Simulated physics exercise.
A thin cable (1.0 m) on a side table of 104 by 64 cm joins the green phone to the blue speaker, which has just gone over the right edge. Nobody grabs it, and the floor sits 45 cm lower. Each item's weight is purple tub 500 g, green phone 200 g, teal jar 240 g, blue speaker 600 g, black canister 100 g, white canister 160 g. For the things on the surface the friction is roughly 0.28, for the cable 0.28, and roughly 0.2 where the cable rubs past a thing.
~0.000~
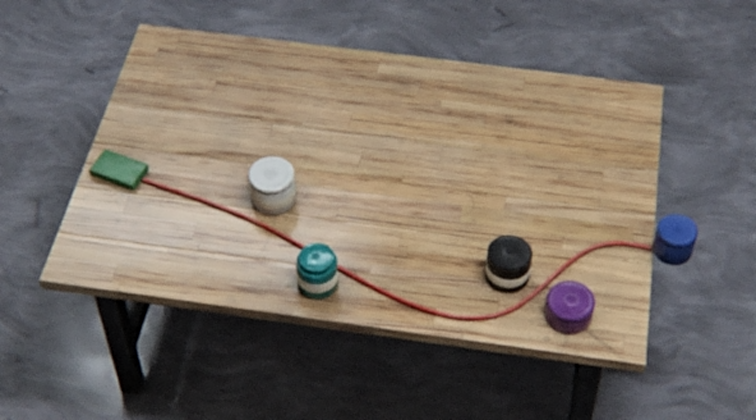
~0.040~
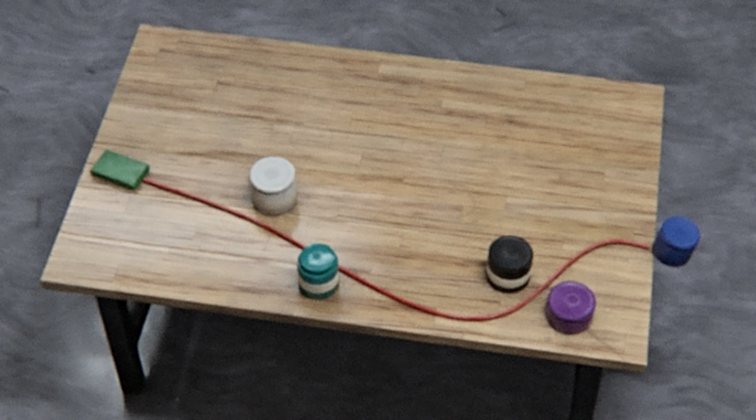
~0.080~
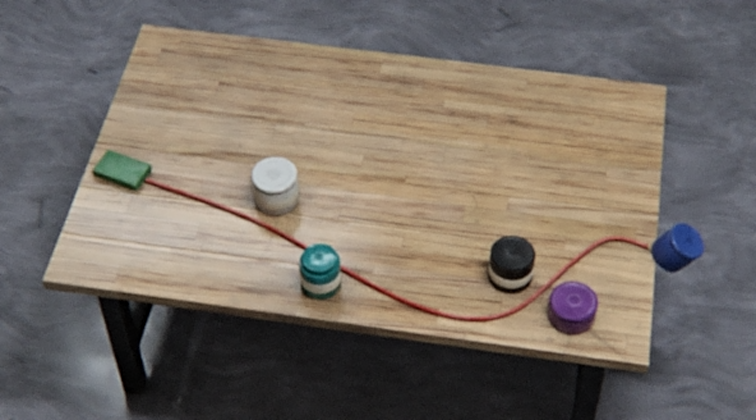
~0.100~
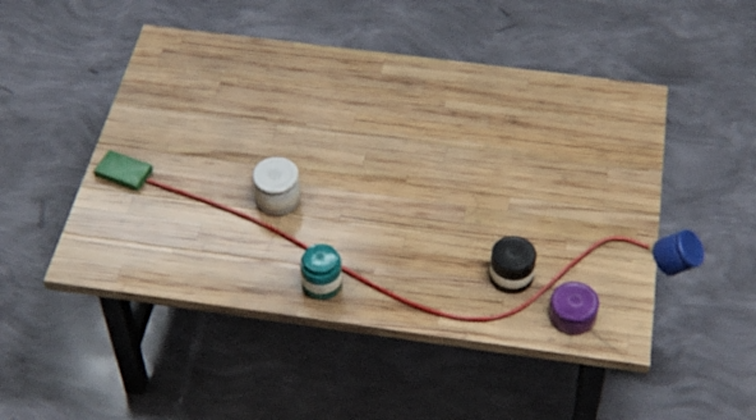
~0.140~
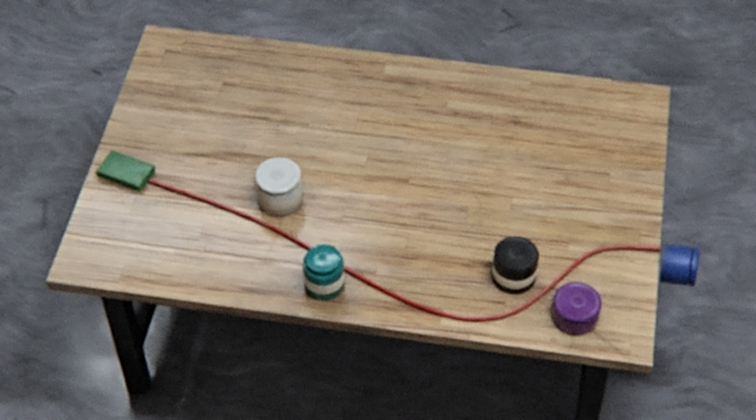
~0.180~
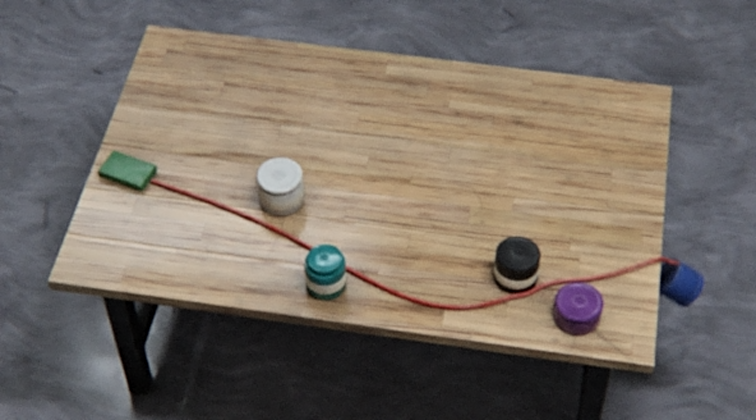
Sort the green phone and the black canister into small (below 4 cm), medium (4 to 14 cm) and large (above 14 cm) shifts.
Shifts - green phone: Large; black canister: Large.
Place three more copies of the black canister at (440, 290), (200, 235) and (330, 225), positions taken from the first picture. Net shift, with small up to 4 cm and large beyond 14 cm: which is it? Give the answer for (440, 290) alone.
There it moves a long way.
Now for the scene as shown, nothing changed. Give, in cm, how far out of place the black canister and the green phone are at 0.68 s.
The black canister is 40 cm out and the green phone is 45 cm out.
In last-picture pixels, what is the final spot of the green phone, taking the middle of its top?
Around (357, 257).
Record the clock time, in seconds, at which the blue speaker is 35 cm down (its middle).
It happens at 0.38 seconds on the clock.
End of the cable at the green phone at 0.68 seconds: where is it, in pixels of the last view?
Somewhere around (380, 259) in the final picture.
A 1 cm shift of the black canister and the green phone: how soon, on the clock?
For the black canister it's 0.24 s, while the green phone gets there at 0.24 s.
By 0.4 s, the cable's tail end at (296, 218); green phone 29 cm off its start, black canister 26 cm off its start, blue speaker over the edge.
By 0.7 s, the cable's tail end at (380, 259); green phone 46 cm off its start, black canister 41 cm off its start, white canister 12 cm off its start.
By 0.9 s, the cable's tail end at (386, 264); green phone 47 cm off its start at (357, 257), black canister 42 cm off its start at (557, 77), white canister 12 cm off its start at (346, 164).
By 1.2 s, the cable's tail end at (386, 264); green phone 47 cm off its start, black canister 42 cm off its start, white canister 12 cm off its start.
By 2.4 s, the cable's tail end at (386, 264); green phone 47 cm off its start at (357, 257), black canister 42 cm off its start at (556, 77), white canister 12 cm off its start at (346, 165), blue speaker over the edge.
